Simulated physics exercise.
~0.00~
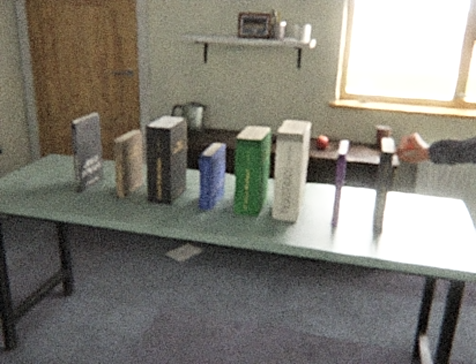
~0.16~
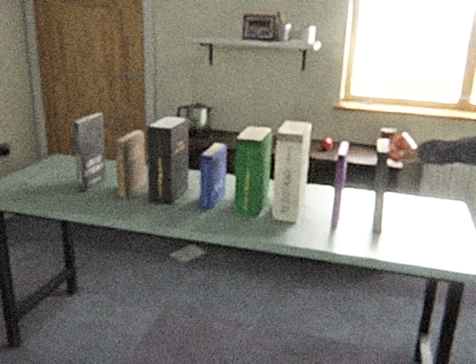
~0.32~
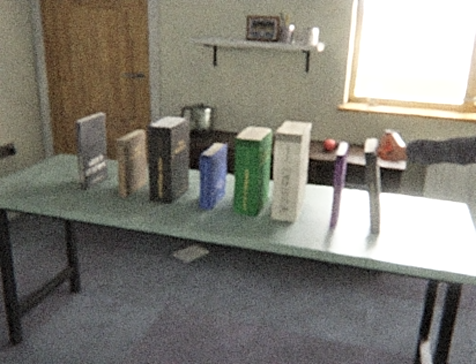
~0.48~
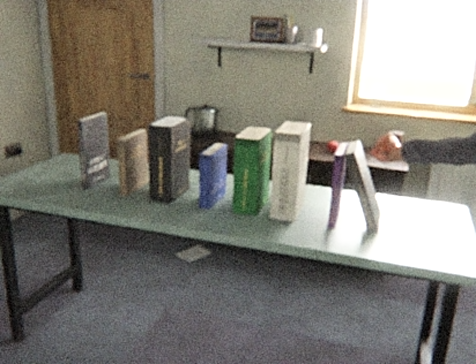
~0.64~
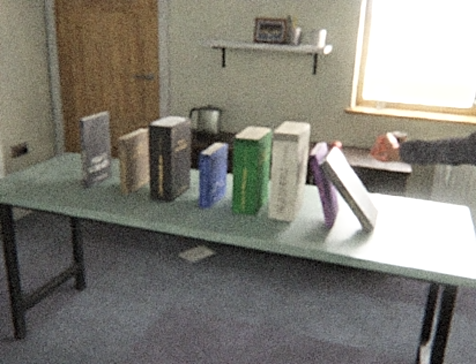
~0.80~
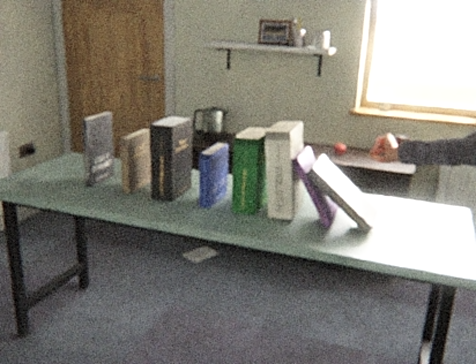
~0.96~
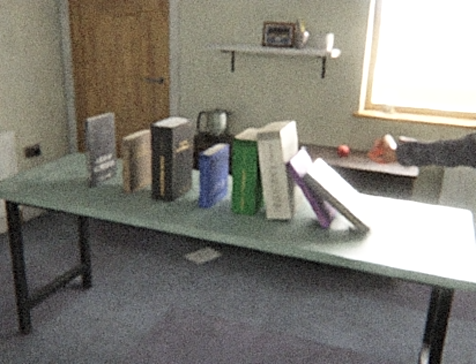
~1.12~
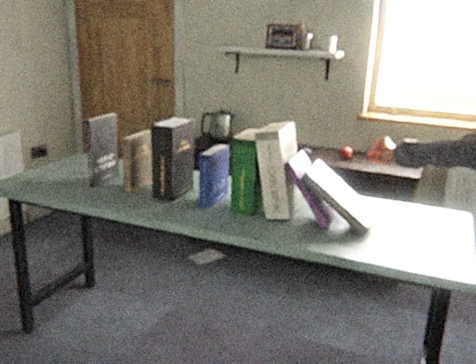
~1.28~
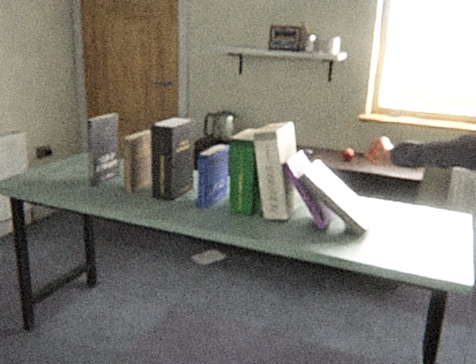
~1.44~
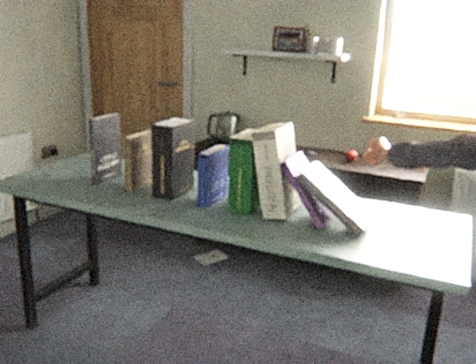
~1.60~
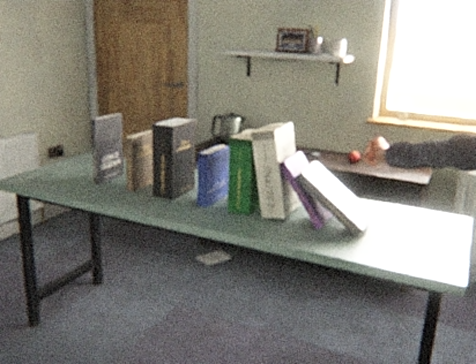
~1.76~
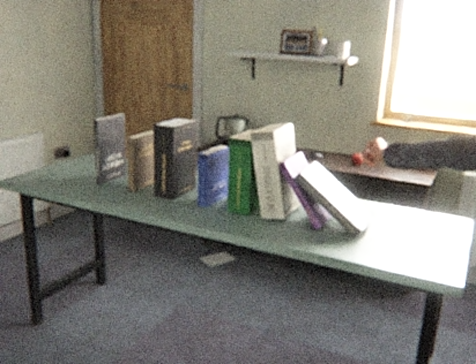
On a pale green table in a room, a hand tipped the rightmost of eight upright books leftward into a purple one, and both slumped against a thick white book, which tilted slightly toward the green one while the rest stayed standing.
